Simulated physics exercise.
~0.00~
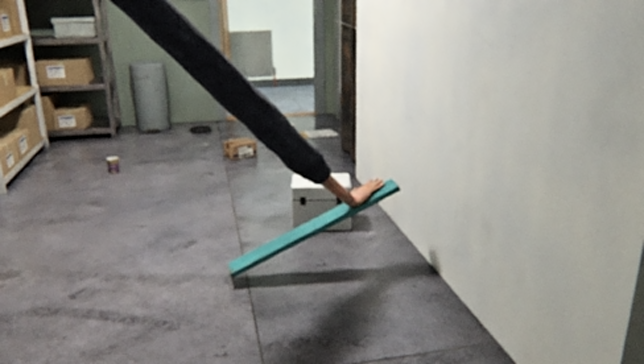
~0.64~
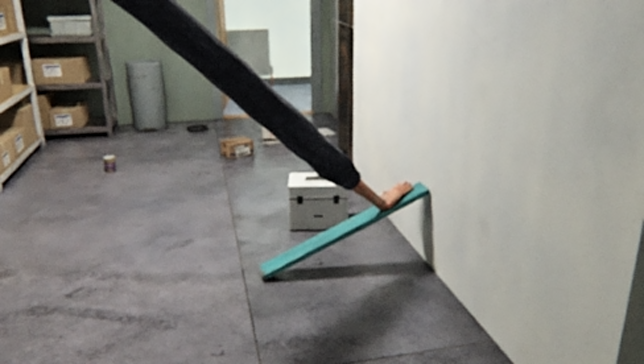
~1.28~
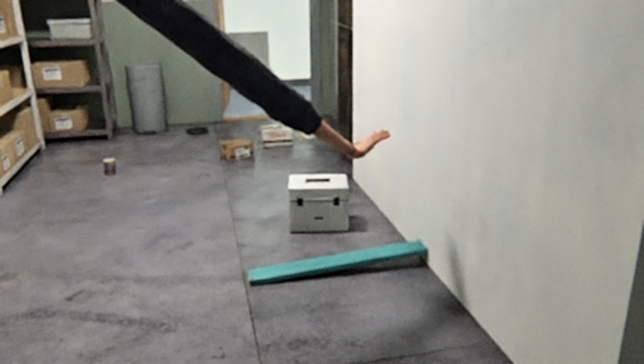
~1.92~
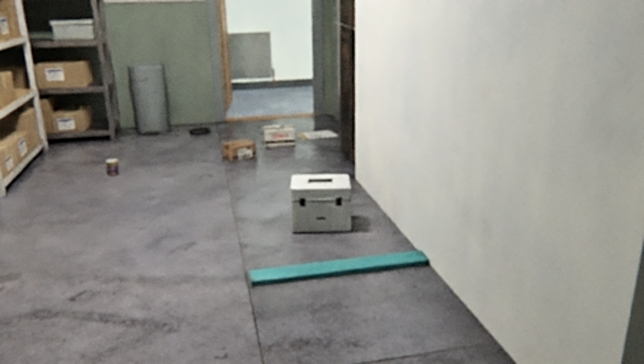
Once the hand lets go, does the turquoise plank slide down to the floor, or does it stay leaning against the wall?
It slides down. The raised end drops from the wall and the plank ends up lying on the floor in front of the white toolbox.
